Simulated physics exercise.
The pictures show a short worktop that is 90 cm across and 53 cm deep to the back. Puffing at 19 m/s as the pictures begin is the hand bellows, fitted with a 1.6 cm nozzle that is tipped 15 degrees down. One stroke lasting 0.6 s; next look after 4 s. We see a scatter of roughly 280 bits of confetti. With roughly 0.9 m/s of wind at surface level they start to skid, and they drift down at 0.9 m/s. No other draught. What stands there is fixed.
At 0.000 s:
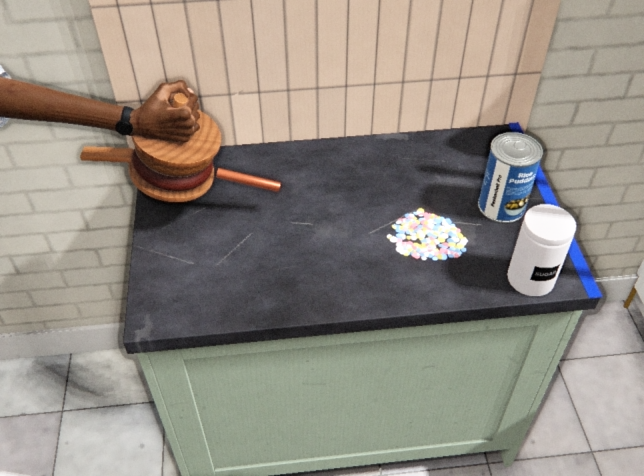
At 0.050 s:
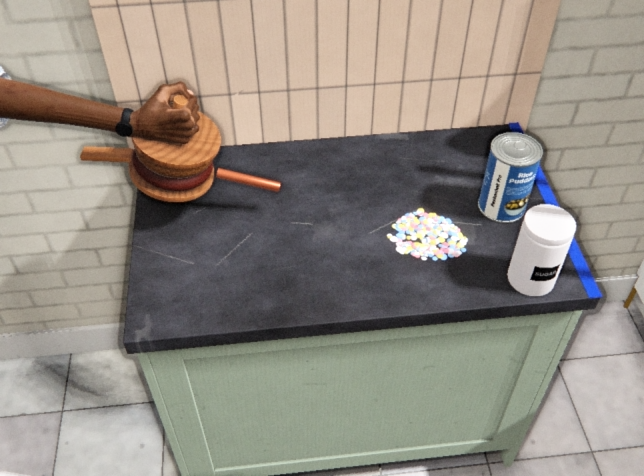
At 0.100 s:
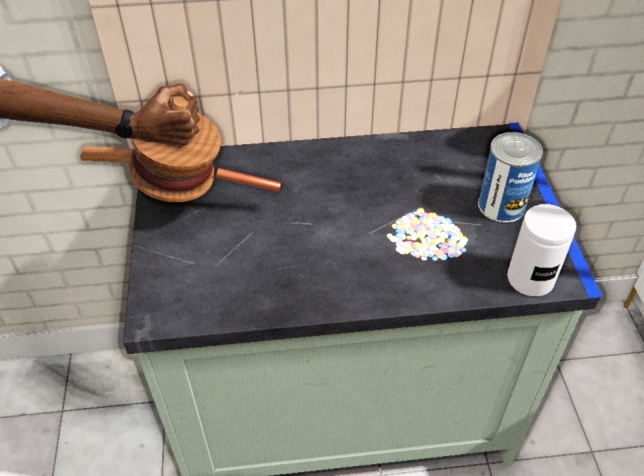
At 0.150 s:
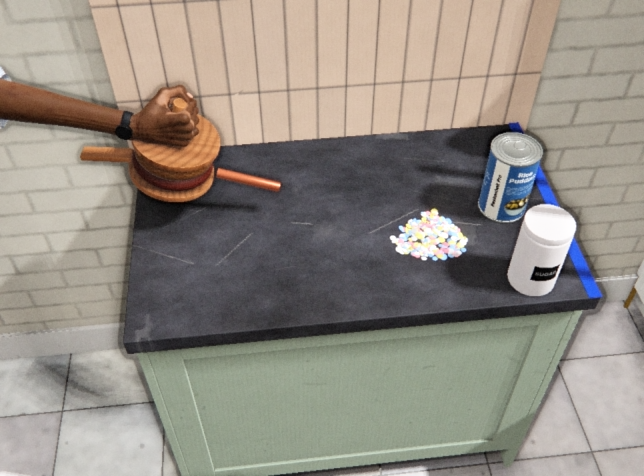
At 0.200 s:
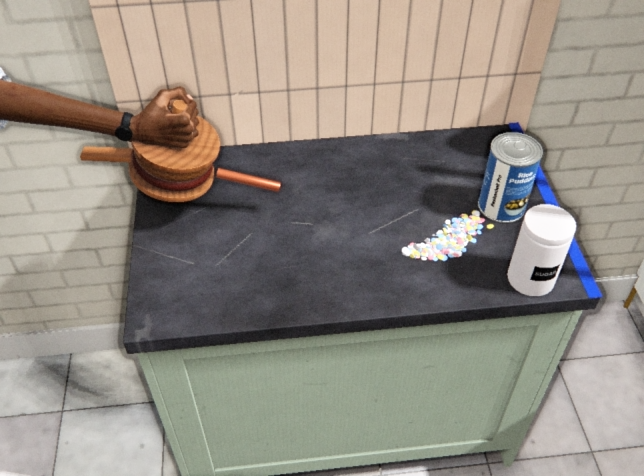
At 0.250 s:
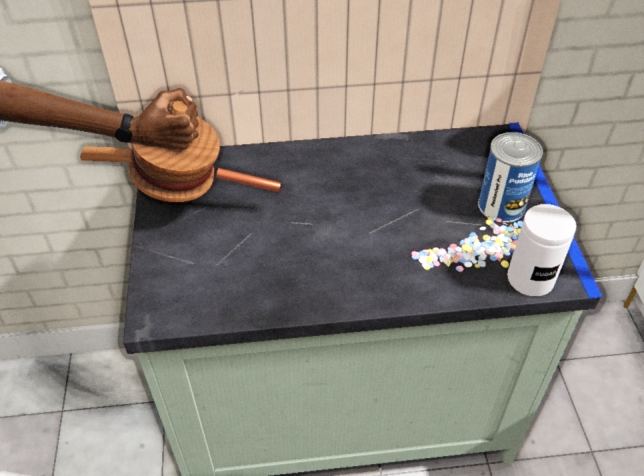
A heap of pale confetti on a dark worktop lay still at first, then skidded right and spread toward a tin and a white jar, while a hand pressed down on wooden bellows at left.
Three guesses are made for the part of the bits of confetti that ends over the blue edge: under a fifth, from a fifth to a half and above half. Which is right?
By that time the majority are over the blue edge.
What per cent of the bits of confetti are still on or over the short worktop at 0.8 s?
Roughly 10 per cent.
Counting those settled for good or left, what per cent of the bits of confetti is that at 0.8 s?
It comes to some 80 per cent.
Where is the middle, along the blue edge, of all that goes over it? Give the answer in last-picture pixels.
Around (584, 260).
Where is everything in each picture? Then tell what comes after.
In the first frame, the middle of the bits of confetti is near (431, 238), none has stirred yet and the mouth of the hand bellows is at (280, 187).
In the second frame, the middle of the bits of confetti is near (431, 237), none has stirred yet and the blue edge is centred on (555, 200).
In the third frame, the middle of the bits of confetti is near (431, 237), none has stirred yet, the top of a tin is at (517, 149) and the top of a jar is at (550, 222).
In the fourth frame, the middle of the bits of confetti is near (431, 237), the farthest in sight from the hand bellows is at (463, 250) and about 10 % have left their places.
In the fifth frame, the middle of the bits of confetti is near (450, 241), the farthest in sight from the hand bellows is at (490, 226) and about 55 % have left their places.
In the sixth frame, the middle of the bits of confetti is near (480, 249), the farthest in sight from the hand bellows is at (516, 225) and about 85 % have left their places.
After 0.8 s the count stands so, 66 % are over the blue edge.
After 1.3 s the count stands so, 66 % are over the blue edge.
After 2.2 s the count stands so, 66 % are over the blue edge.
After 4.0 s, at the end, 66 % are over the blue edge.
